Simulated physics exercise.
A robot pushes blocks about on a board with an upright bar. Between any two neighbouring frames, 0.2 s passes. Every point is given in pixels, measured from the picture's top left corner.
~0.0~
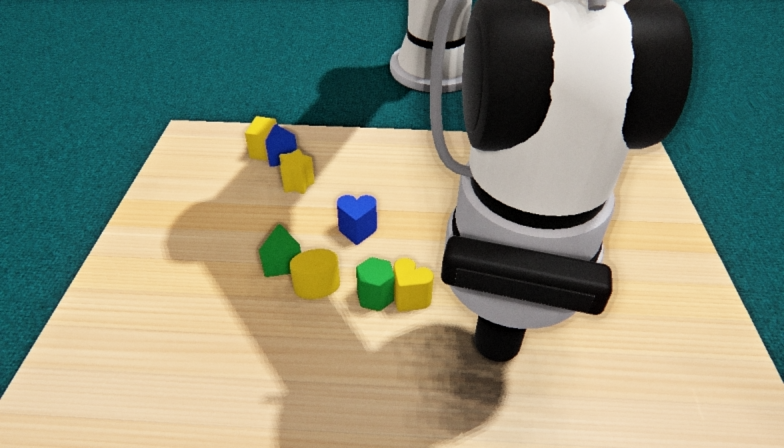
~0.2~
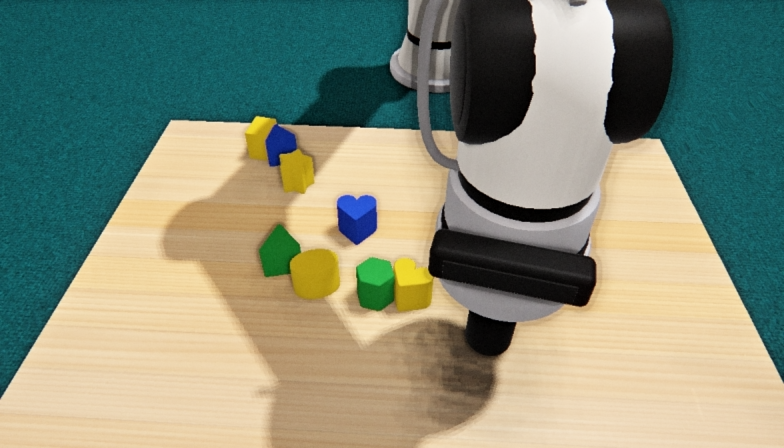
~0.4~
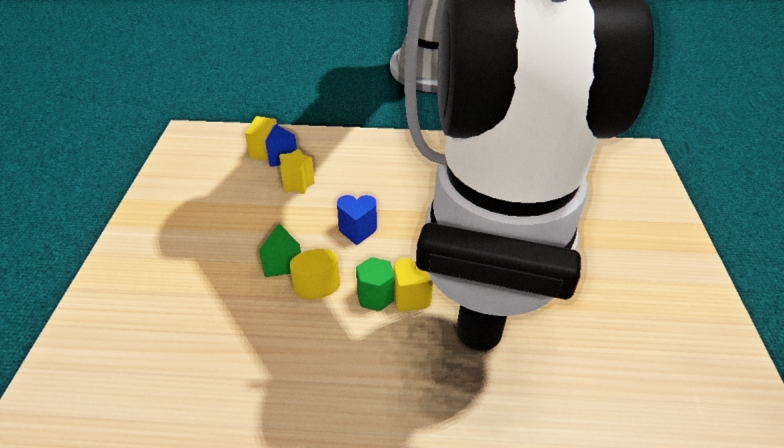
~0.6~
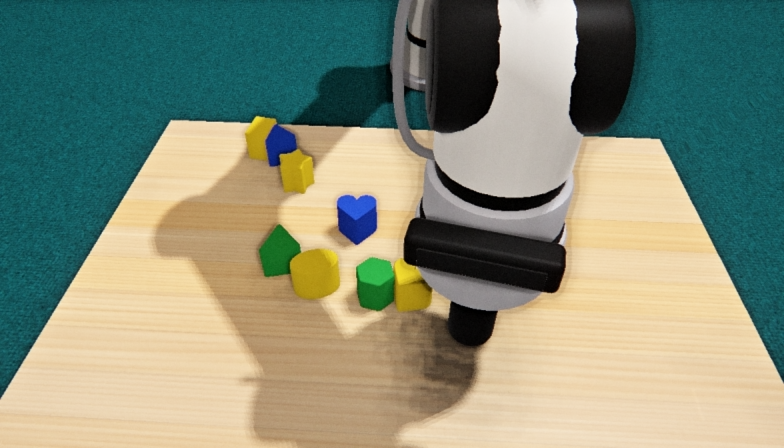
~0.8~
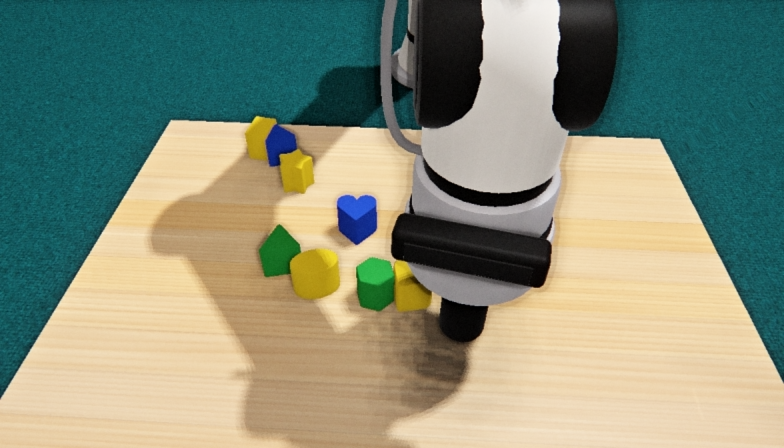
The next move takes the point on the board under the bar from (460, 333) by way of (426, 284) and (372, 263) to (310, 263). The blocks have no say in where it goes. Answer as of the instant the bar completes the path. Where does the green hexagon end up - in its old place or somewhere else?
The block you're asking about gets moved.
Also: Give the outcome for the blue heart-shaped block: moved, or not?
In the end it has not been moved.
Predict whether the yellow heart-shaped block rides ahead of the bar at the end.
I'd say it is still being pushed.
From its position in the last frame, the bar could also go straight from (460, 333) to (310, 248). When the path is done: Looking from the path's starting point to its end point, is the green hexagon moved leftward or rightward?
It's set to shift left.
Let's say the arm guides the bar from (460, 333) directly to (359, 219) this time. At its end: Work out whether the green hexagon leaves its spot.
In the end it has been moved.
The first path, step by step. One third of the way, bar at (426, 275); green hexagon at (360, 270), turned 35° anticlockwise; yellow heart-shaped block at (387, 253), turned 45° anticlockwise.
Two thirds of the way, bar at (371, 255); yellow elliptical block at (303, 264); green hexagon at (358, 270), turned 50° anticlockwise; yellow heart-shaped block at (334, 240), turned 95° anticlockwise.
At the end, bar at (308, 255); green triangular piece at (245, 241), turned 60° clockwise; yellow elliptical block at (302, 265); blue heart-shaped block unmoved; green hexagon at (358, 270), turned 50° anticlockwise; yellow heart-shaped block at (270, 247), turned 105° anticlockwise.
